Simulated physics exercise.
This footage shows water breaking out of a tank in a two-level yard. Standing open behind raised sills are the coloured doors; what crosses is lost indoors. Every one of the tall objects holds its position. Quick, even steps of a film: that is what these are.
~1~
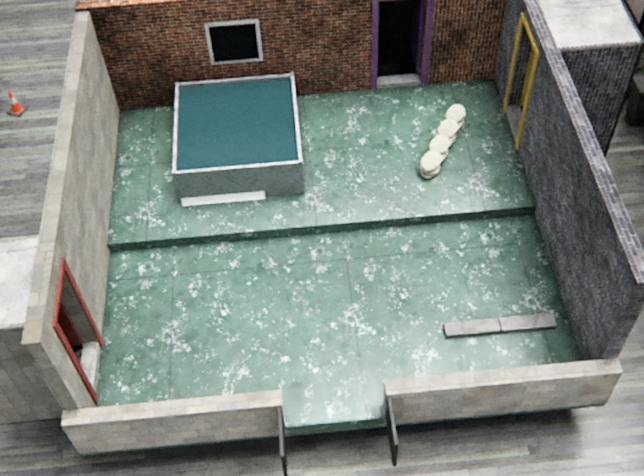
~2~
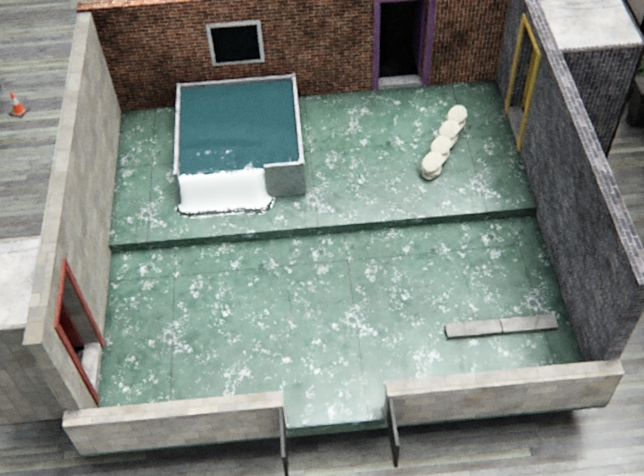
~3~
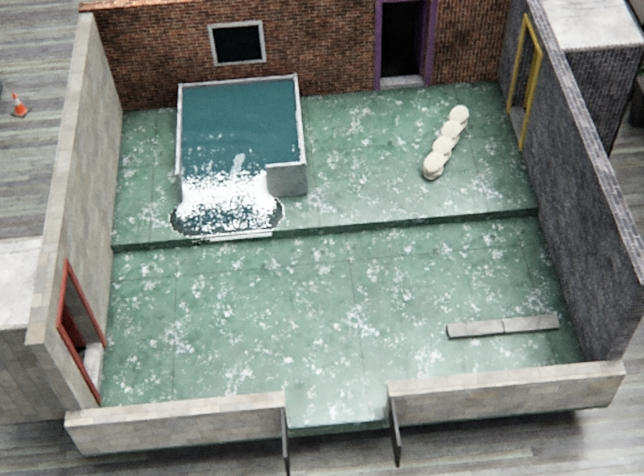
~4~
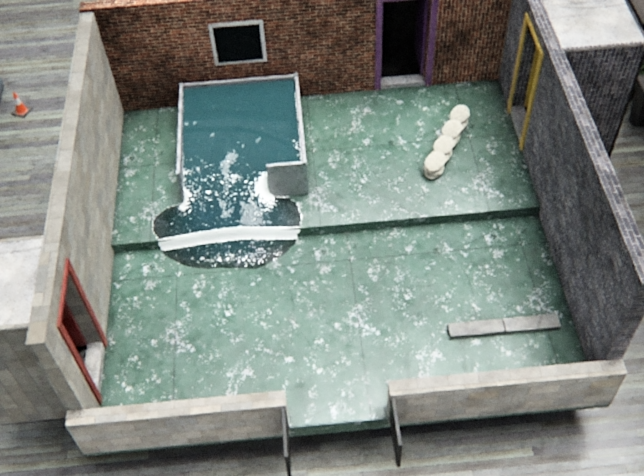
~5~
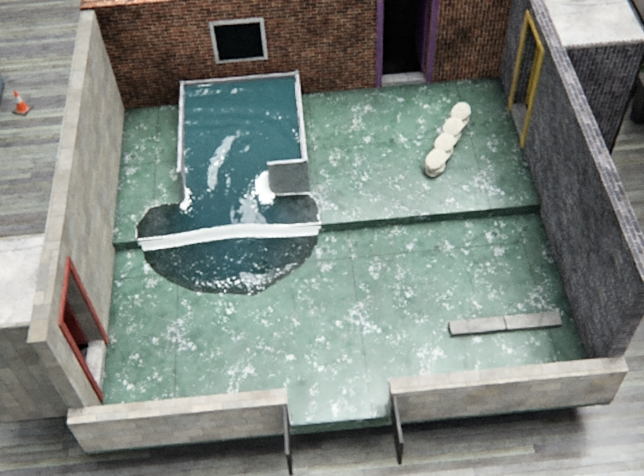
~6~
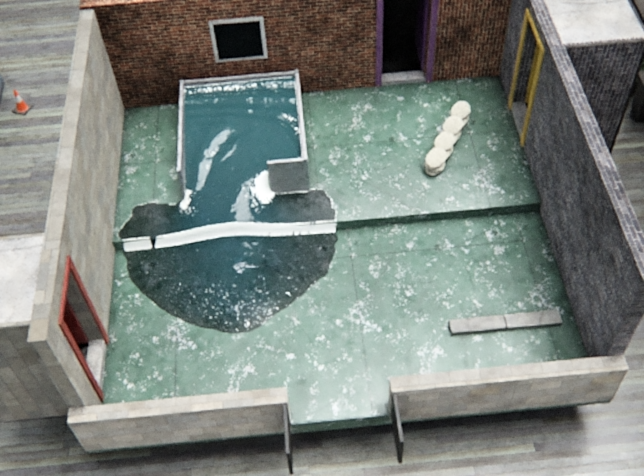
In a walled two-level yard with coloured doorways, a square water tank stands whole and still on the upper level. Water bursts from its front, foams across the upper floor and pours over the step, then spreads in a widening dark pool on the lower floor while the pale round objects stay put.
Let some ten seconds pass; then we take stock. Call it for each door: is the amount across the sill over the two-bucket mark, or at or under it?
My call: The purple door at or under the mark, the red door over the mark, the yellow door at or under the mark.
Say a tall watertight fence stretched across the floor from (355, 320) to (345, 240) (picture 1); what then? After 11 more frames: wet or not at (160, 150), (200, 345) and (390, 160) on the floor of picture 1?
Untouched, submerged, untouched.
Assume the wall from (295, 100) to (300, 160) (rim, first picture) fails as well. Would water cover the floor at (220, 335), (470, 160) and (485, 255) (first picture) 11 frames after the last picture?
The three spots, in order, are spared, inundated and inundated.
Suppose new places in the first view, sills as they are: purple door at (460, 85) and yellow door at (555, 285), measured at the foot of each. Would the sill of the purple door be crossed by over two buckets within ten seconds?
My reading: Purple lets less in.
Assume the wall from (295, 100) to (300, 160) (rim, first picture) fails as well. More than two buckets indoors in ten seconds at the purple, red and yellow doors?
One by one: Purple door ends up above; red door ends up below; yellow door ends up below.
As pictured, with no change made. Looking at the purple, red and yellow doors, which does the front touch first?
I say the red door.
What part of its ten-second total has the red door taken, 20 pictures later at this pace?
About 60 per cent.
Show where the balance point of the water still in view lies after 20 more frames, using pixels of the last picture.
I'd say near (231, 264).
A moment on, water covers 35 % of the floor; the purple door not reached, the red door wet at the sill, nothing in, the yellow door not reached.
Next, water covers 35 % of the floor; the purple door not reached, the red door wet at the sill, nothing in, the yellow door not reached.
Then, water covers 40 % of the floor; the purple door not reached, the red door over two buckets in, the yellow door not reached.
Later, water covers 55 % of the floor; the purple door not reached, the red door over two buckets in, the yellow door not reached.
In the end, water covers 60 % of the floor; the purple door not reached, the red door over two buckets in, the yellow door not reached.
